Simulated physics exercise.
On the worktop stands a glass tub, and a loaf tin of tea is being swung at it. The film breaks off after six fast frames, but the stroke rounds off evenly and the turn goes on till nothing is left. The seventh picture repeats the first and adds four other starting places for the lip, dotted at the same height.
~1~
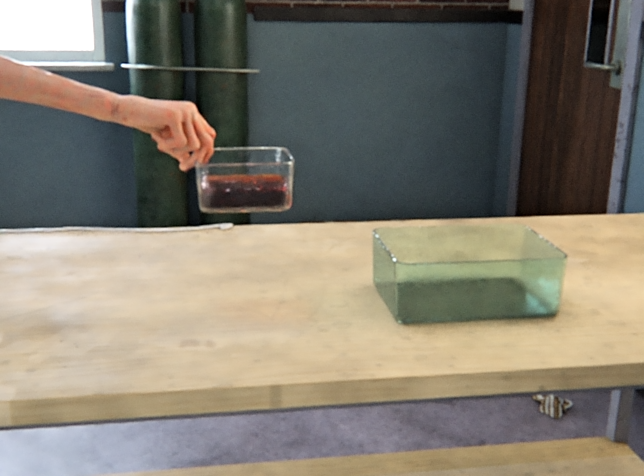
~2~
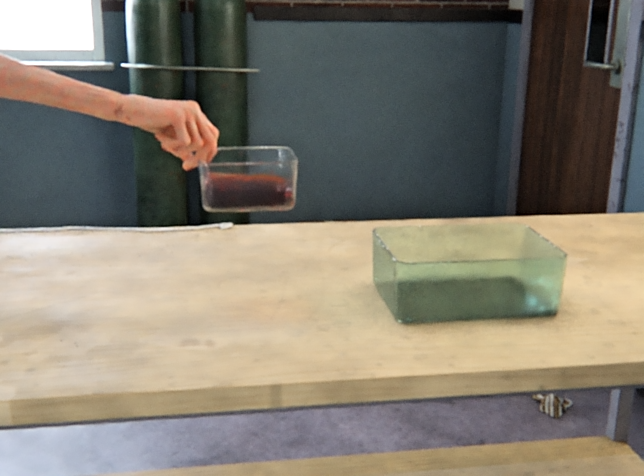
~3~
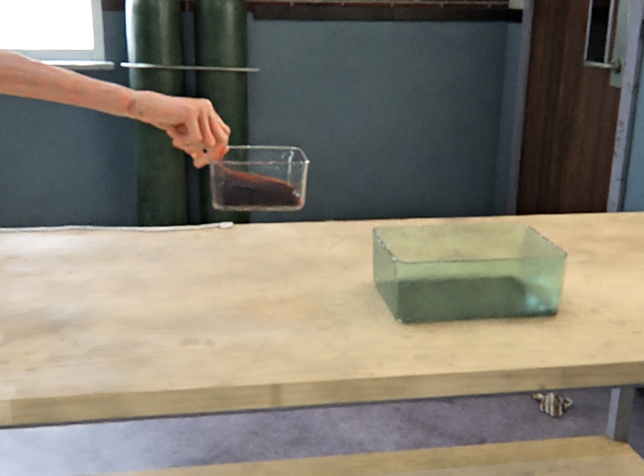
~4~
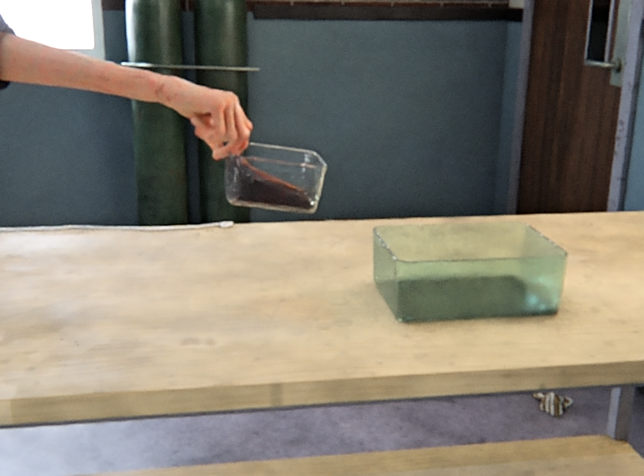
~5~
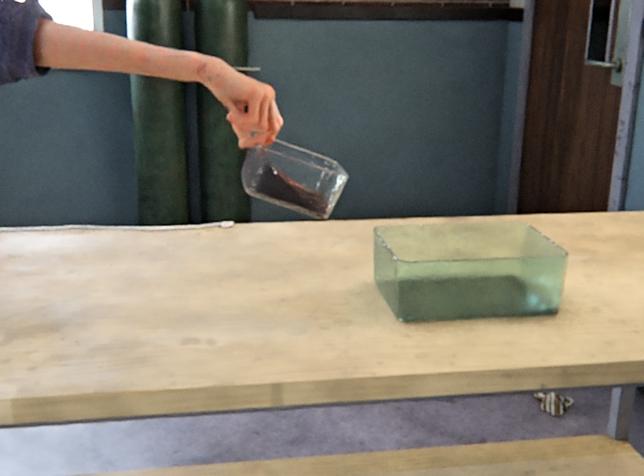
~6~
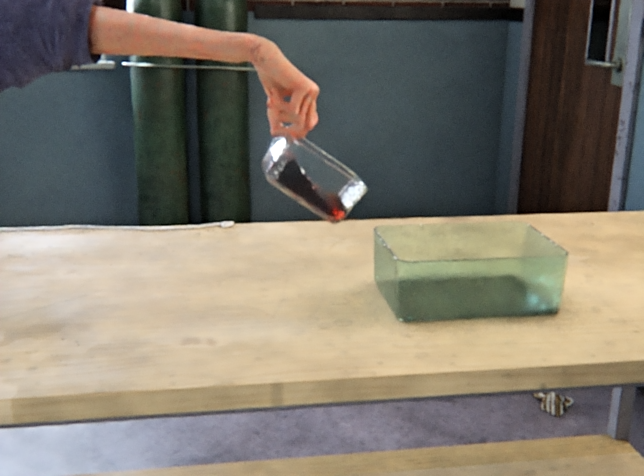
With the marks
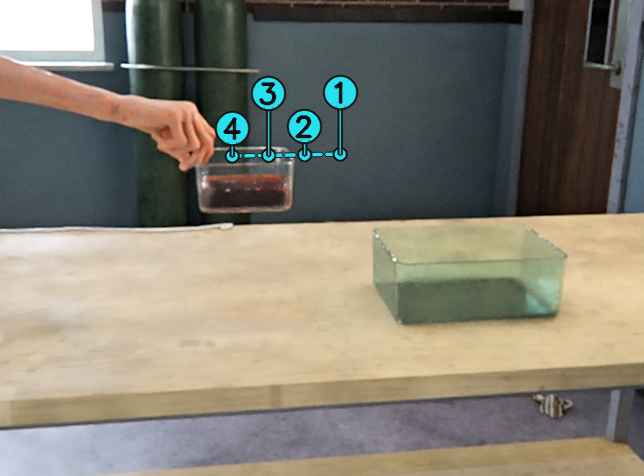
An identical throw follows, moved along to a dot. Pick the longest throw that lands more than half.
Choose 4.
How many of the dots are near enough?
All four.
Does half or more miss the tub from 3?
No, not at all.
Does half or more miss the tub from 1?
No, not at all.
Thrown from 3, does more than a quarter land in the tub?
Yes.
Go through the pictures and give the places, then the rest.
In the first frame, upright, lip at (289, 155); tub from (394, 322) to (558, 314); nothing has left yet.
In the second frame, upright, lip at (292, 154); nothing has left yet.
In the third frame, upright, lip at (303, 154); nothing has left yet.
In the fourth frame, tipped about 9°, lip at (321, 159); nothing has left yet.
In the fifth frame, tipped about 20°, lip at (342, 169); nothing has left yet.
In the sixth frame, tipped about 35°, lip at (361, 181); nothing has left yet.
In cyan, 1 at (340, 154); 2 at (304, 154); 3 at (268, 155); 4 at (232, 156).
With 1, about 91 % lands in the tub, 2 % falls short and 8 % goes beside or beyond.
With 2, about 96 % lands in the tub, 2 % falls short.
With 3, about 81 % lands in the tub, 8 % falls short and 11 % goes beside or beyond.
With 4, about 69 % lands in the tub, 23 % falls short and 9 % goes beside or beyond.
